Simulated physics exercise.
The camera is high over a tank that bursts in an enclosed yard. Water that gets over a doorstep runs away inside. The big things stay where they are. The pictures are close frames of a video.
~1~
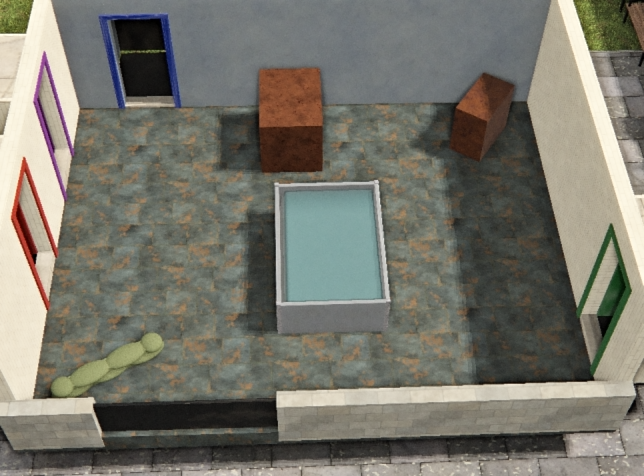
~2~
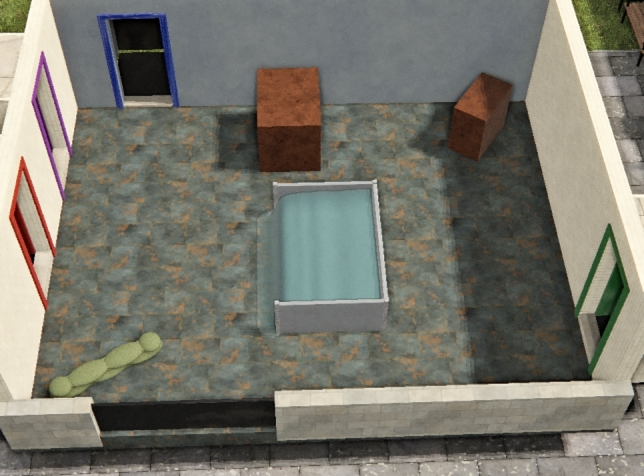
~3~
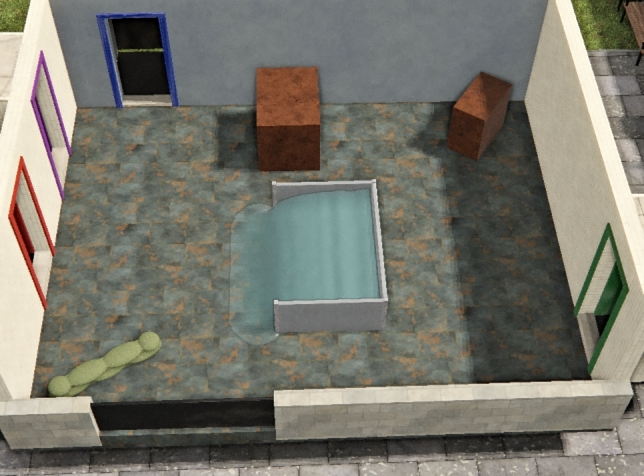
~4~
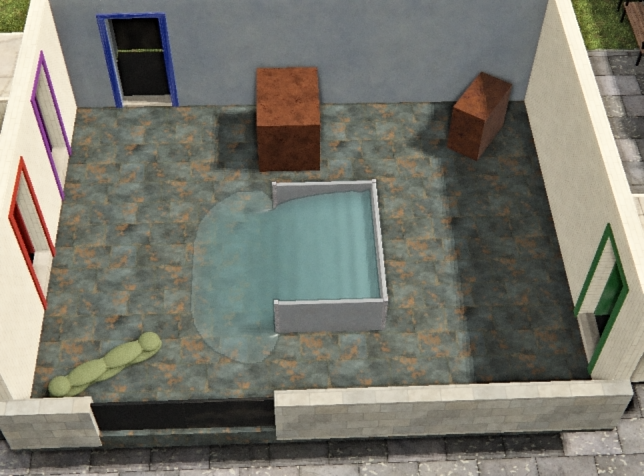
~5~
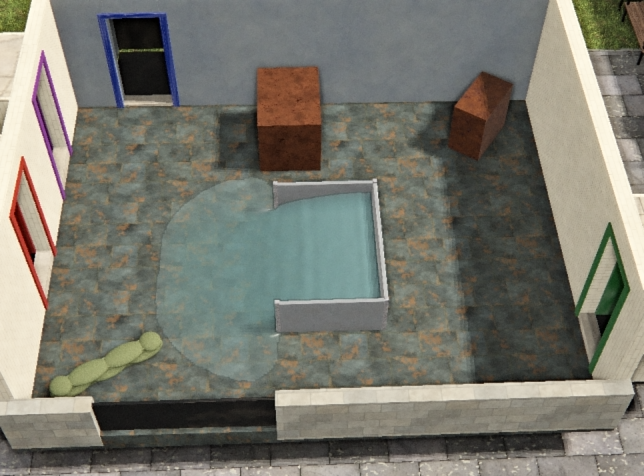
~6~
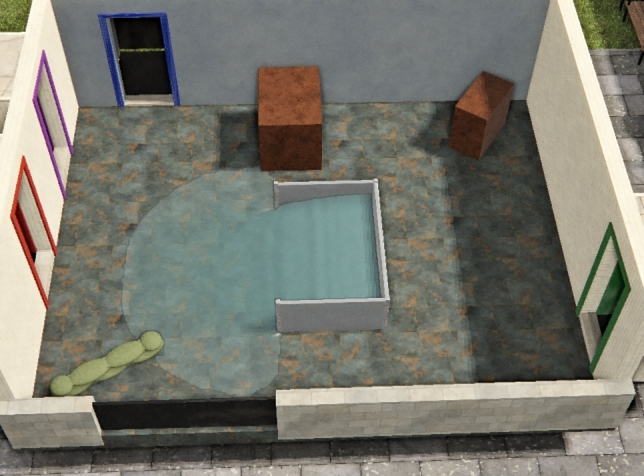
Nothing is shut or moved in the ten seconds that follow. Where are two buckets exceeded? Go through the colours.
The blue door takes more than that; the green door stays under that; the red door takes more than that; the purple door stays under that.
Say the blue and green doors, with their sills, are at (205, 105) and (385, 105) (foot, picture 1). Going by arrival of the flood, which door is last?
I say the door marked green.
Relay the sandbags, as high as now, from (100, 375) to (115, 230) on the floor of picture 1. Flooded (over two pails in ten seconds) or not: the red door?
In short: The red door is under.
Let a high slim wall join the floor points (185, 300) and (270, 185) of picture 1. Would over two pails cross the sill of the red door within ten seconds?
Red door is under.
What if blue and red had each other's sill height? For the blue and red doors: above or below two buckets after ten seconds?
Then: The blue one is under, the red one floods.
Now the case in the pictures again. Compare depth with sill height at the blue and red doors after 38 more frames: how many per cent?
In turn 170 and 40 per cent.
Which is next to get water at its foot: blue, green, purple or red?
It is the red-painted one.
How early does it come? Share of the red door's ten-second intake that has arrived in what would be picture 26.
About 100 per cent.
A moment on, water covers 35 % of the floor; the blue door not reached, the green door not reached, the red door under two buckets in, the purple door not reached.
Next, water covers 40 % of the floor; the blue door not reached, the green door not reached, the red door over two buckets in, the purple door wet at the sill, nothing in.
Then, water covers 40 % of the floor; the blue door under two buckets in, the green door not reached, the red door far over two buckets in, the purple door wet at the sill, nothing in.
Later, water covers 60 % of the floor; the blue door over two buckets in, the green door not reached, the red door far over two buckets in, the purple door wet at the sill, nothing in.
In the end, water covers 80 % of the floor; the blue door over two buckets in, the green door wet at the sill, nothing in, the red door far over two buckets in, the purple door wet at the sill, nothing in.
